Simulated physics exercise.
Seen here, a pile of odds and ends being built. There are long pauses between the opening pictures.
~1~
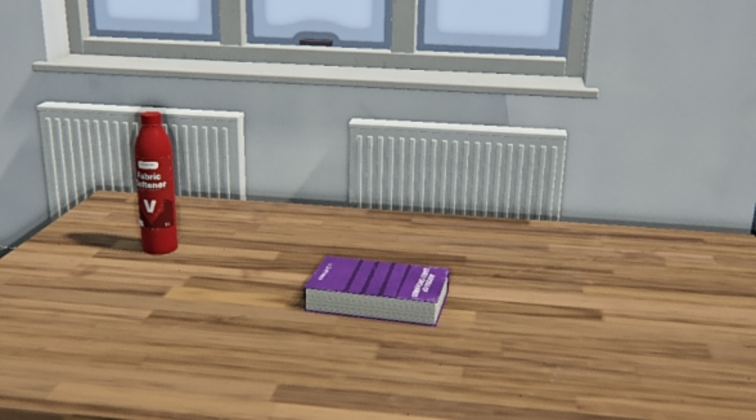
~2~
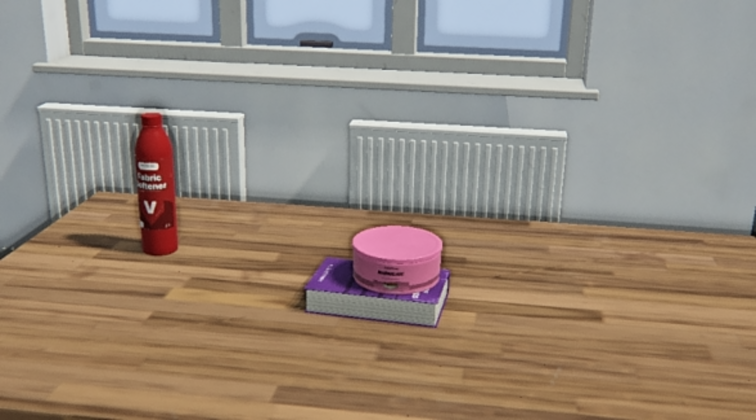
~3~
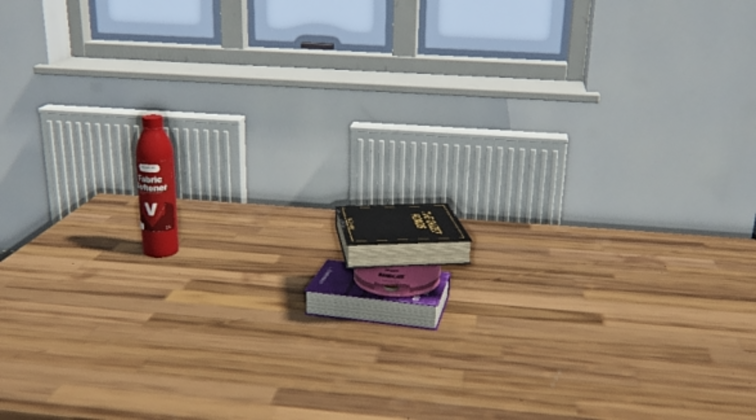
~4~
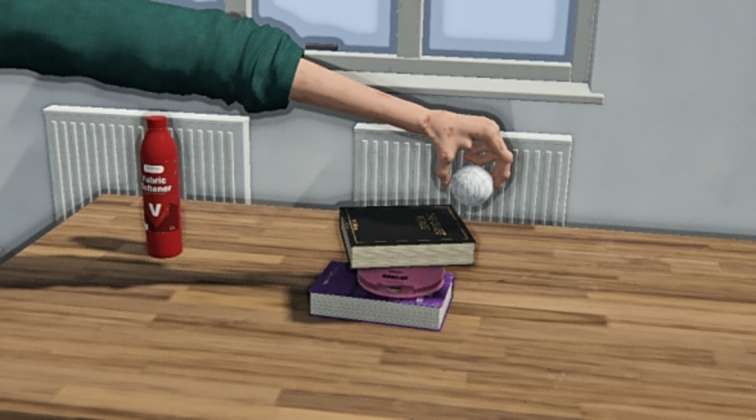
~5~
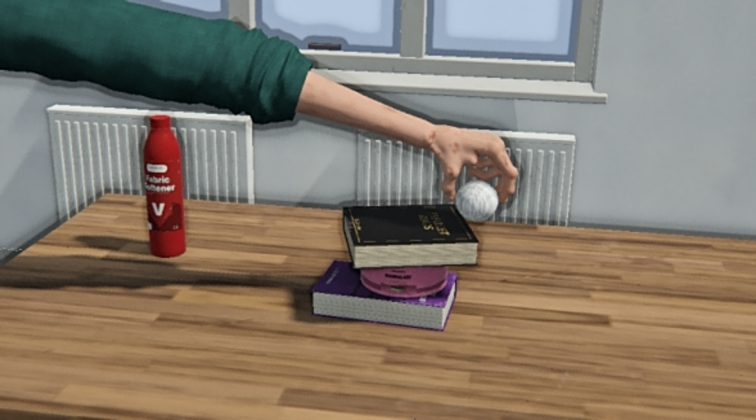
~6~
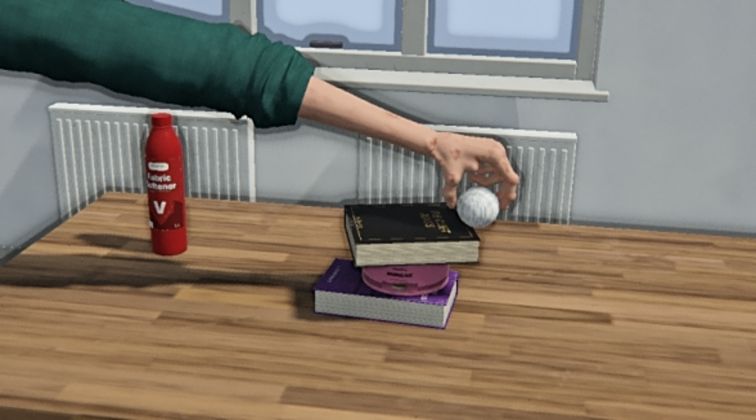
In this clip, a pink round container and then a black book appear stacked on a purple book beside a red bottle, and a green-sleeved arm reaches in from the left, lowering a white ball-shaped object slightly near the black book's right edge.
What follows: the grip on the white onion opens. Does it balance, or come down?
As it turns out, it comes apart.
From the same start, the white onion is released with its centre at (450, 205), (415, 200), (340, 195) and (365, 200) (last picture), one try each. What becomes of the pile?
First try: It keeps its balance; second try: It stays up; third try: It comes apart; fourth try: It stays up.
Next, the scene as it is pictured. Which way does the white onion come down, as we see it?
It goes to the right.
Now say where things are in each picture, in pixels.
In the first frame, the last thing is not in view yet; purple book (379, 289).
In the second frame, the last thing is not in view yet.
In the third frame, the last thing is not in view yet; purple book (379, 293).
The fourth frame shows on its way; white onion (472, 185); black book (404, 235).
The fifth frame shows on its way; white onion (477, 200); purple book (386, 294).
The sixth frame shows in place under the hand; white onion (478, 207); black book (409, 233).
Then, 0.40 s later than the last frame, white onion now fallen.
Then, 0.50 s later than the last frame, things are still on the move.
When it is over, fallen, white onion; the other 4 as before. End places, in pixels of the last picture, white onion near (512, 289). The pile gives way.
